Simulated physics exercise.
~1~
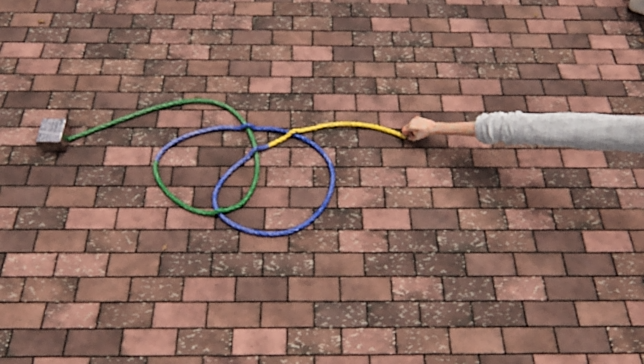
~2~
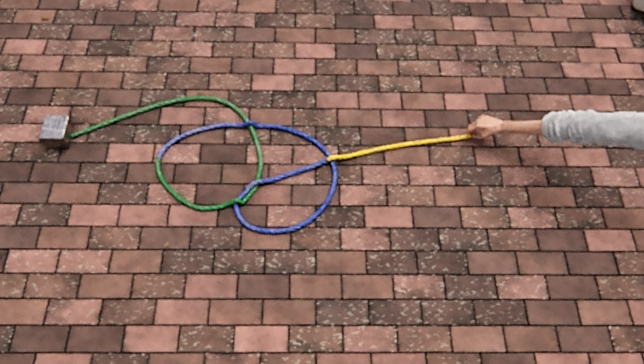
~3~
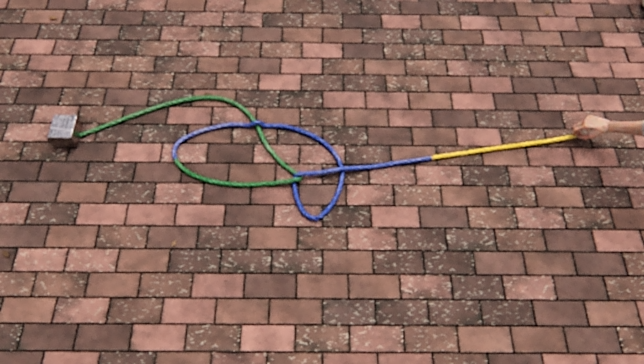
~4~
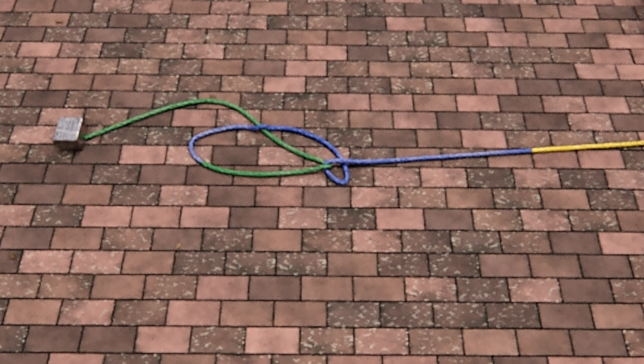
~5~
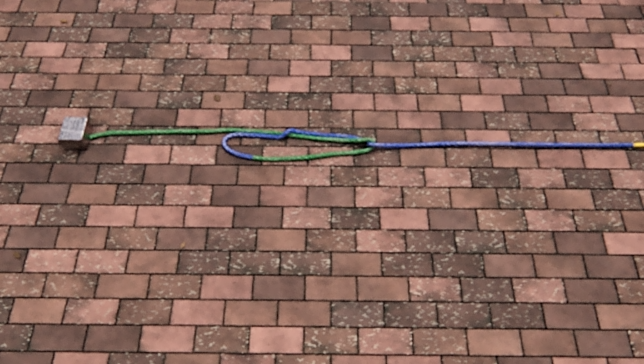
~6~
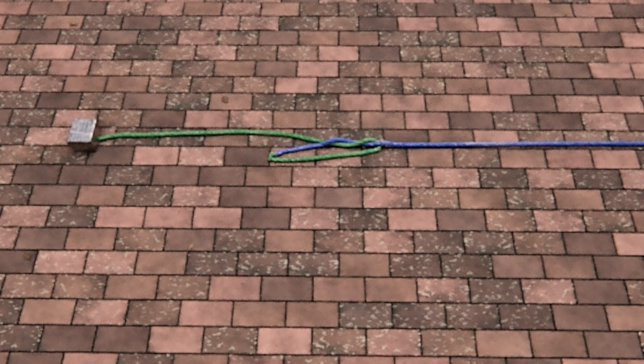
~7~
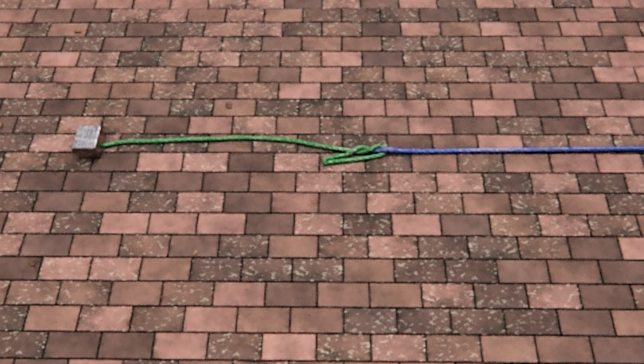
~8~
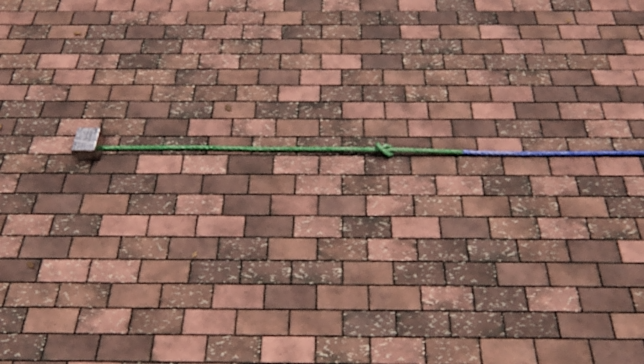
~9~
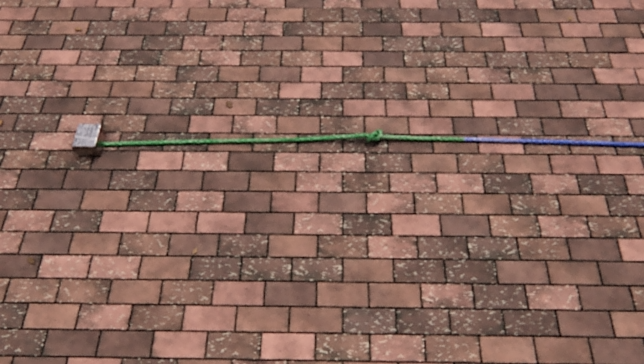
A looped green, blue and yellow rope is pulled right by a hand, tightening into a small knot.
